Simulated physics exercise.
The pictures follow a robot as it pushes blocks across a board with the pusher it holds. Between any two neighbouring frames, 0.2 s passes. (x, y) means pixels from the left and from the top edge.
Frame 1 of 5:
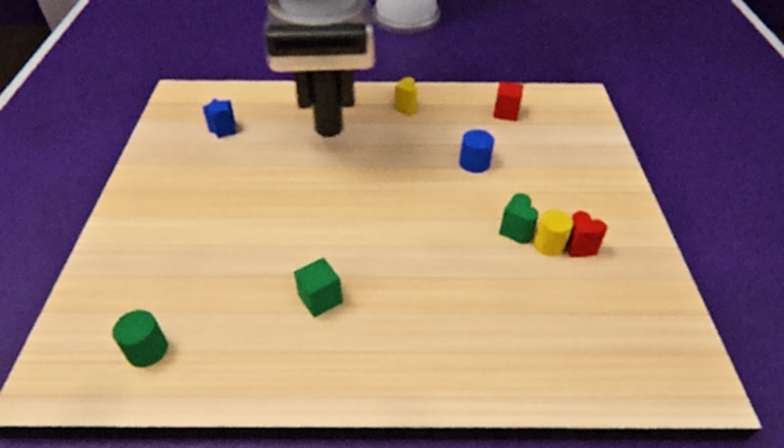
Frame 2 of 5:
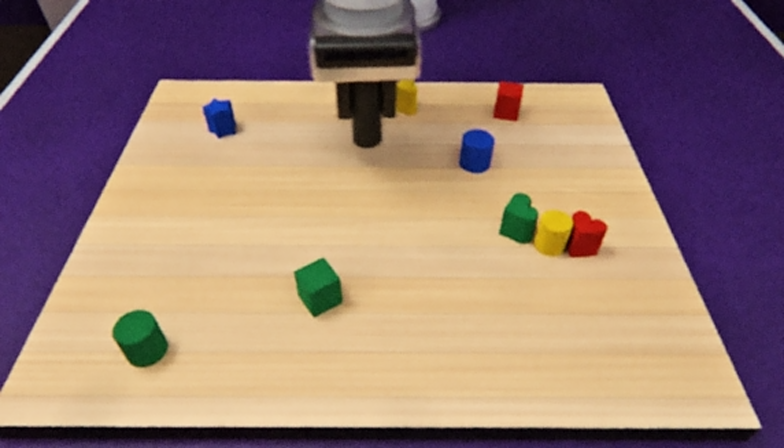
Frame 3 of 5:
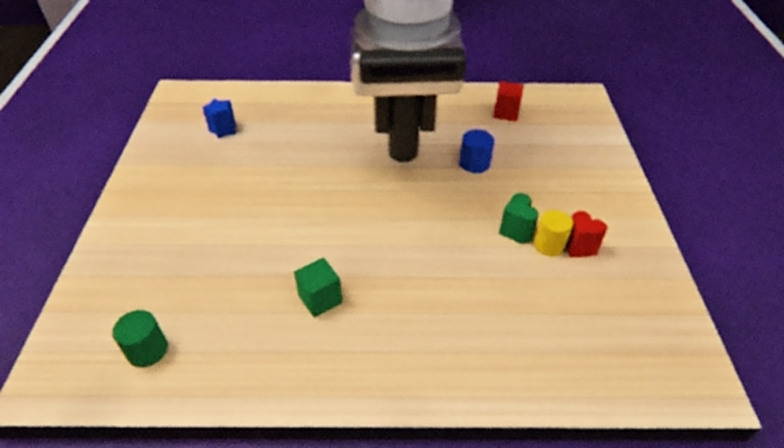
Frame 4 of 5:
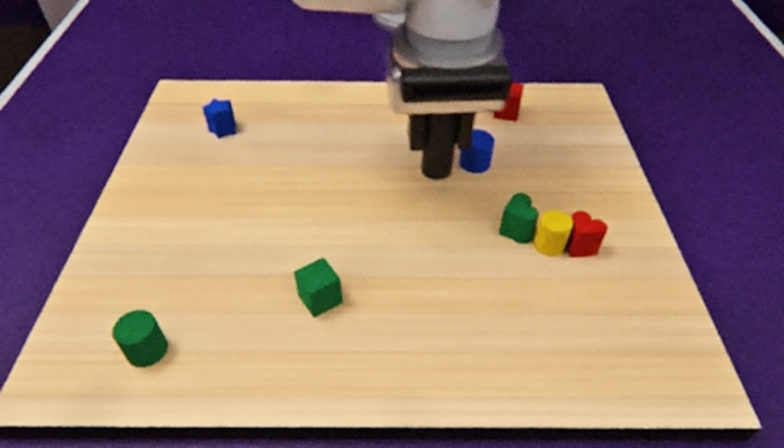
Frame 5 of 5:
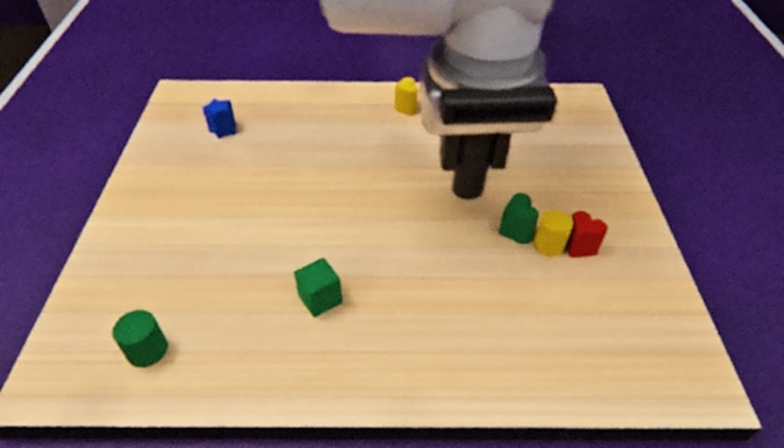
A pale wooden board lies on a purple surface, seen from above at an angle by a still camera. A blue star-like block, a small yellow block, a blue cylinder and a red block sit toward the back, a green heart, yellow cylinder and red heart cluster at right, and a green cube and cylinder stand front left. A robot arm's dark pusher glides rightward and nearer, briefly hiding some blocks, while none visibly moves.
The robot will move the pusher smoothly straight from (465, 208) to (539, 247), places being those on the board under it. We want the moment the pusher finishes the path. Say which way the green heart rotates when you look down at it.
Seen from above, its turn is clockwise.
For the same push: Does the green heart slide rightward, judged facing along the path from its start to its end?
That would be a yes.
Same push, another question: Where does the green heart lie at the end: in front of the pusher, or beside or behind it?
The pusher still has the green heart in front of it when the path ends.
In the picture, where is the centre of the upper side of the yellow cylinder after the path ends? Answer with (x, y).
If I read the scene right, the answer is (599, 247).
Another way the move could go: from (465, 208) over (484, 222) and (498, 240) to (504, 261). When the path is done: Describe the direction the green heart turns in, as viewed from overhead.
Looking from above, the answer is counterclockwise.
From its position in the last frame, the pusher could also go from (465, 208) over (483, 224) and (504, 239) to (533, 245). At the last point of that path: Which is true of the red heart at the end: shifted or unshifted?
Once the pusher is done, the red heart is in a new spot.
The first path, step by step. Halfway along, pusher (505, 209); green heart (536, 214); yellow cylinder (569, 226); red heart (598, 223).
At the end, pusher (544, 229); blue cylinder still; green heart (567, 244), turned 30° clockwise; yellow cylinder (599, 247); red heart (606, 224), turned 25° anticlockwise.
